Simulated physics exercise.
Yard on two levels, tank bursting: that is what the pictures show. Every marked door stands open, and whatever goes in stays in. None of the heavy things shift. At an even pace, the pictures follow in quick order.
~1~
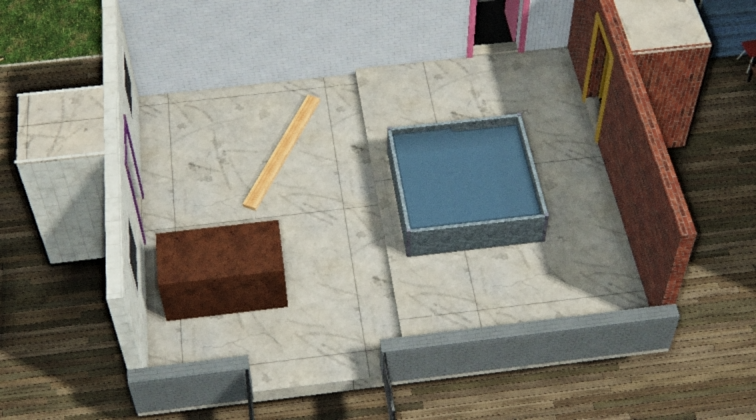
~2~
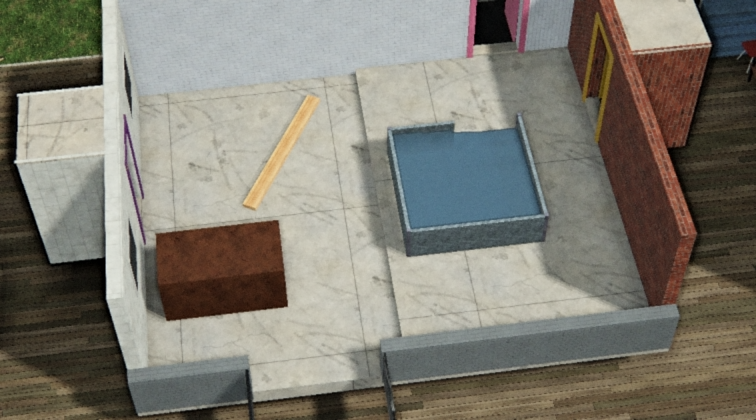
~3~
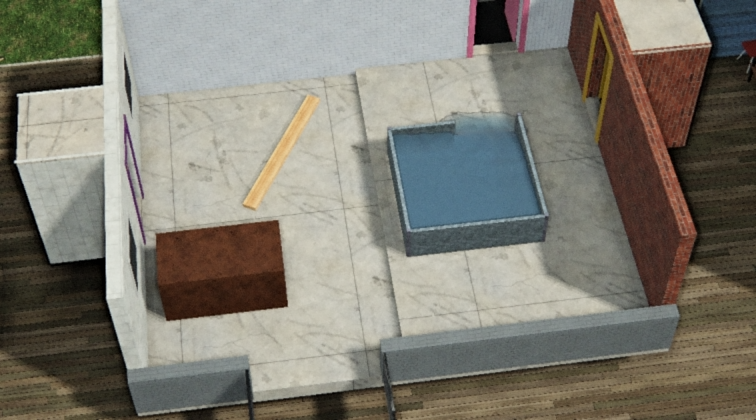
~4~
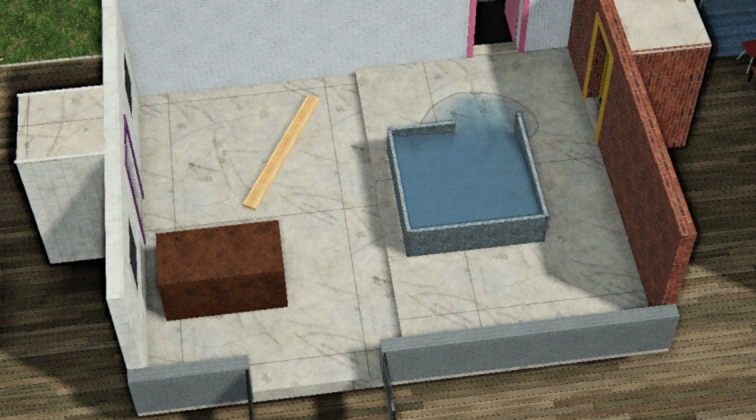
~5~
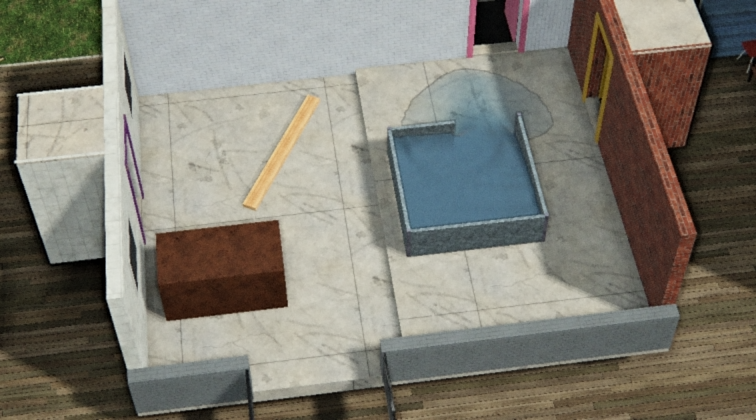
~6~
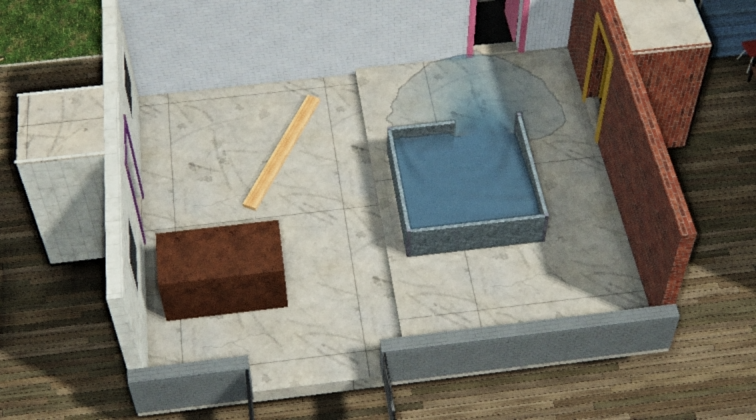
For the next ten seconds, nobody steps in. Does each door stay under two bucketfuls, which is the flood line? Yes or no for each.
Pink door - no, it floods; yellow door - yes, stays under; purple door - yes, stays under.
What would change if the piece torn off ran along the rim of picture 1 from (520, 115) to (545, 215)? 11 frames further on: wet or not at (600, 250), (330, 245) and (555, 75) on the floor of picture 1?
Submerged, bone-dry, submerged.
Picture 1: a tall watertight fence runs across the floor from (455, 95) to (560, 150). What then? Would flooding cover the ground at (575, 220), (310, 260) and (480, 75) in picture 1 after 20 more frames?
Listed order: Swamped, spared, swamped.
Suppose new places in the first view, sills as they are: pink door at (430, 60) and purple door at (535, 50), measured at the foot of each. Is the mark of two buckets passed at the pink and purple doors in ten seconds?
As it turns out, the pink door spills past but the purple door spills past.
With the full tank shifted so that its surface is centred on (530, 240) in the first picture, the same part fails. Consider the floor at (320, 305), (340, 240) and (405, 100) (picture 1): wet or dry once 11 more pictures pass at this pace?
First spot stays unwetted, second spot stays unwetted, third spot gets drenched.
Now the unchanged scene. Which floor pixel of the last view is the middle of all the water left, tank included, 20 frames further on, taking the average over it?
At roughly (455, 144).
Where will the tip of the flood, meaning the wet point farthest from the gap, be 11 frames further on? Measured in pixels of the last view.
Roughly at (262, 86).
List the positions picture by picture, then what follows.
The tank at (466, 174) is whole and still, in the first picture.
Water pours out on the tank's far side and has run to a hidden place, in the second picture.
The front is at (448, 120), out from the gap on the tank's far side, in the third picture.
The front is at (455, 97), out from the gap on the tank's far side, in the fourth picture.
Water pours out on the tank's far side and has run to (453, 74), in the fifth picture.
Water pours out on the tank's far side and has run to (477, 54), in the sixth picture.
A moment on, water covers 15 % of the floor; the pink door over two buckets in, the yellow door wet at the sill, nothing in, the purple door not reached.
Next, water covers 20 % of the floor; the pink door far over two buckets in, the yellow door wet at the sill, nothing in, the purple door not reached.
Then, water covers 35 % of the floor; the pink door far over two buckets in, the yellow door wet at the sill, nothing in, the purple door not reached.
Later, water covers 65 % of the floor; the pink door far over two buckets in, the yellow door wet at the sill, nothing in, the purple door wet at the sill, nothing in.
In the end, water covers 85 % of the floor; the pink door far over two buckets in, the yellow door wet at the sill, nothing in, the purple door wet at the sill, nothing in.
